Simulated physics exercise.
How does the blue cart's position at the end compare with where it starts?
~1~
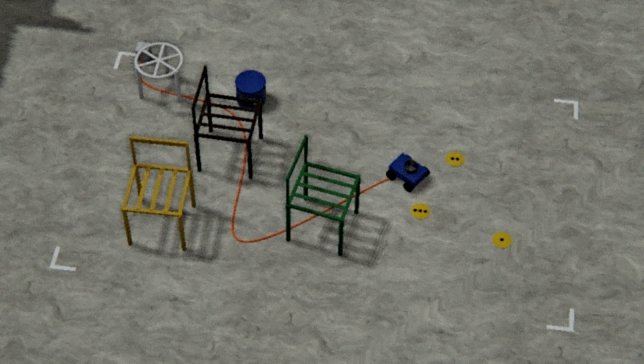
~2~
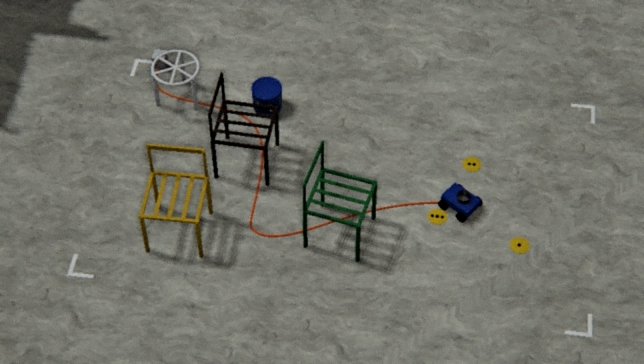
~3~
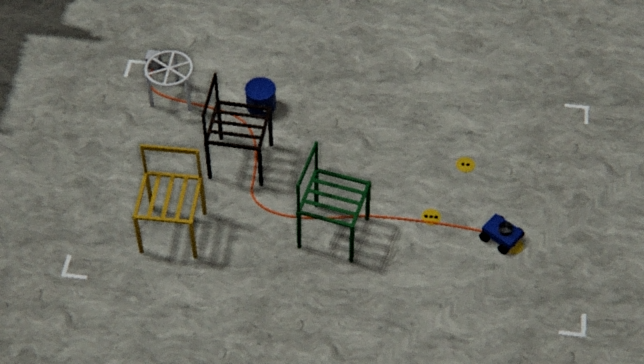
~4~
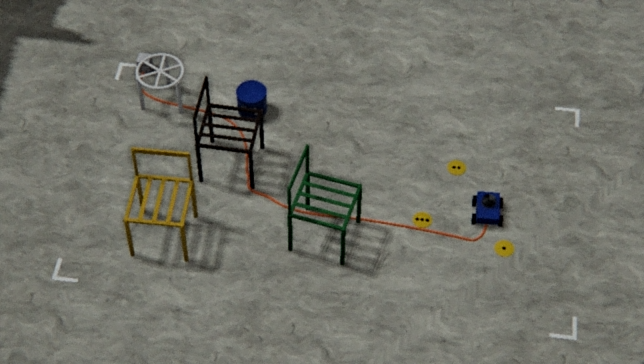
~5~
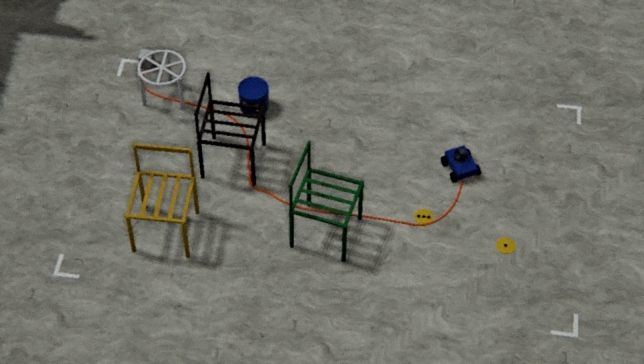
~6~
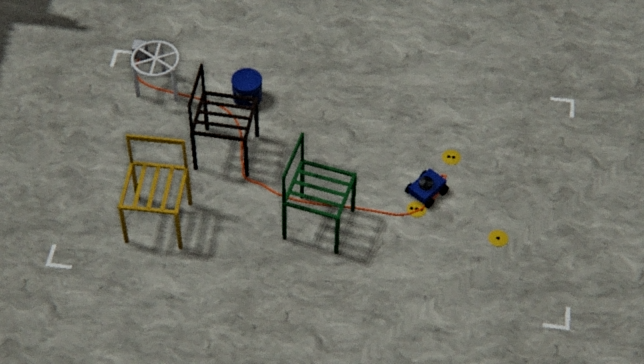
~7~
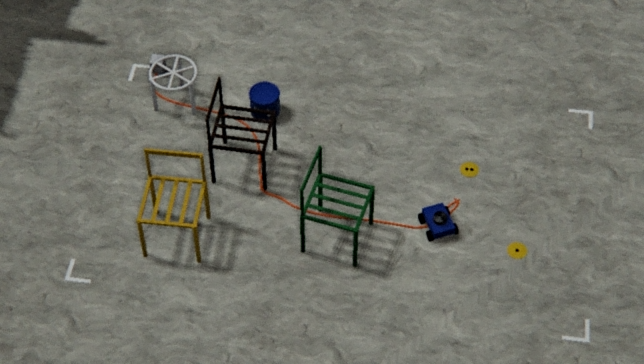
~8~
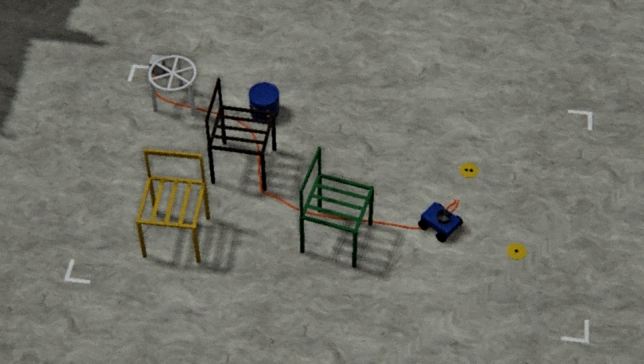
It starts on bare floor to the right of the green chair, just above the nearest yellow mark. It ends a little lower and to the right, sitting over that mark.
